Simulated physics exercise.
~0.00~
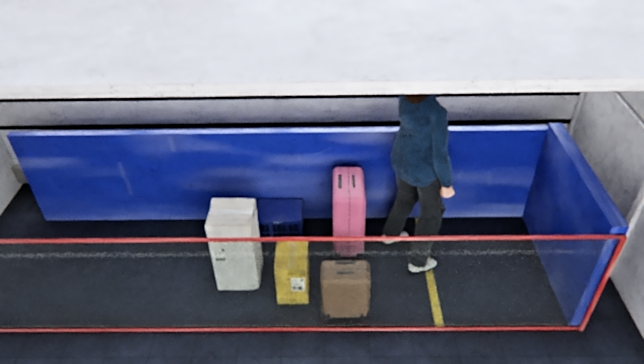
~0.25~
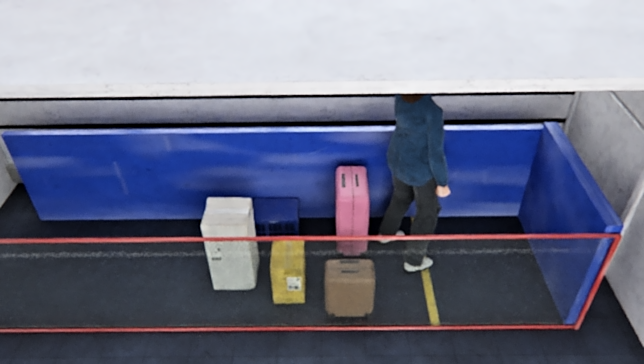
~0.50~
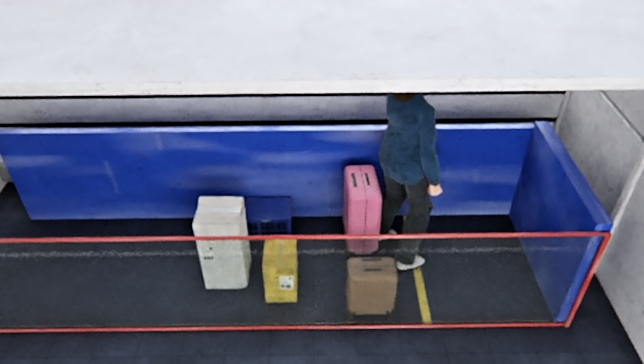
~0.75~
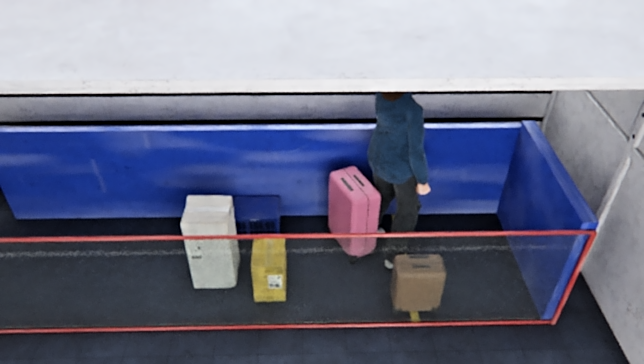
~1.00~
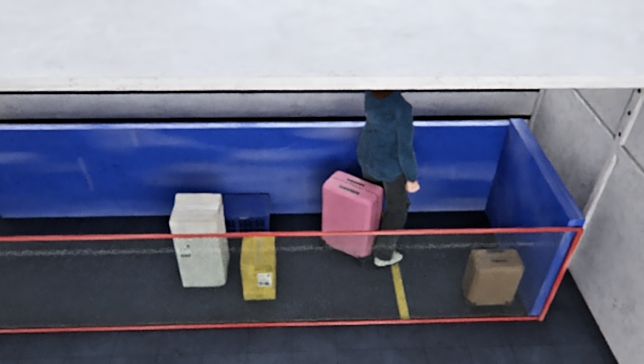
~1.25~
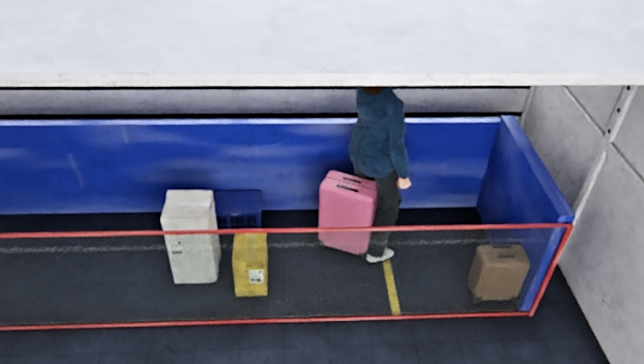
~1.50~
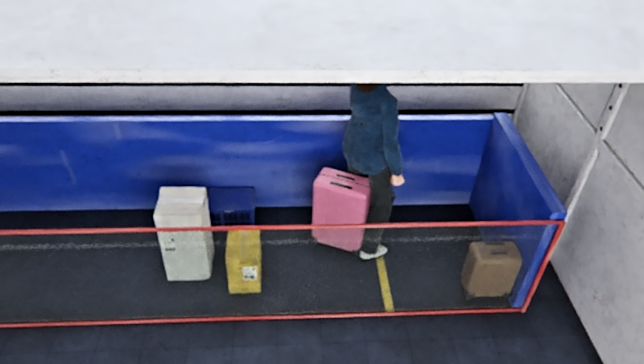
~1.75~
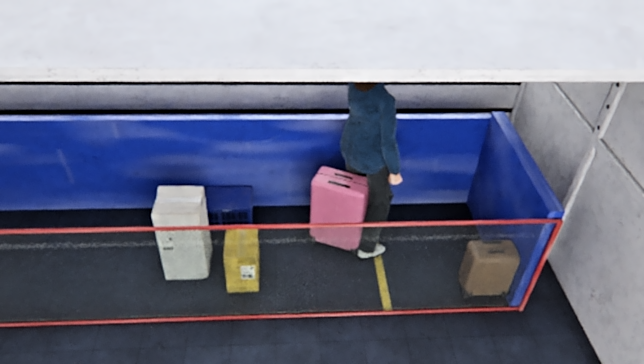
In a luggage bay with blue panels and a red outline along its front, a person in a teal top and dark trousers stands near a yellow line on the dark floor. A white case, a yellow one and a blue crate sit to the left, with a pink suitcase and a small brown case closer to the person. The brown case starts sliding right and crosses the line, while the pink suitcase shifts slightly right toward the person's legs. The brown case stops near the right-hand panel. The pink suitcase rests upright short of the line, and the others stay put.
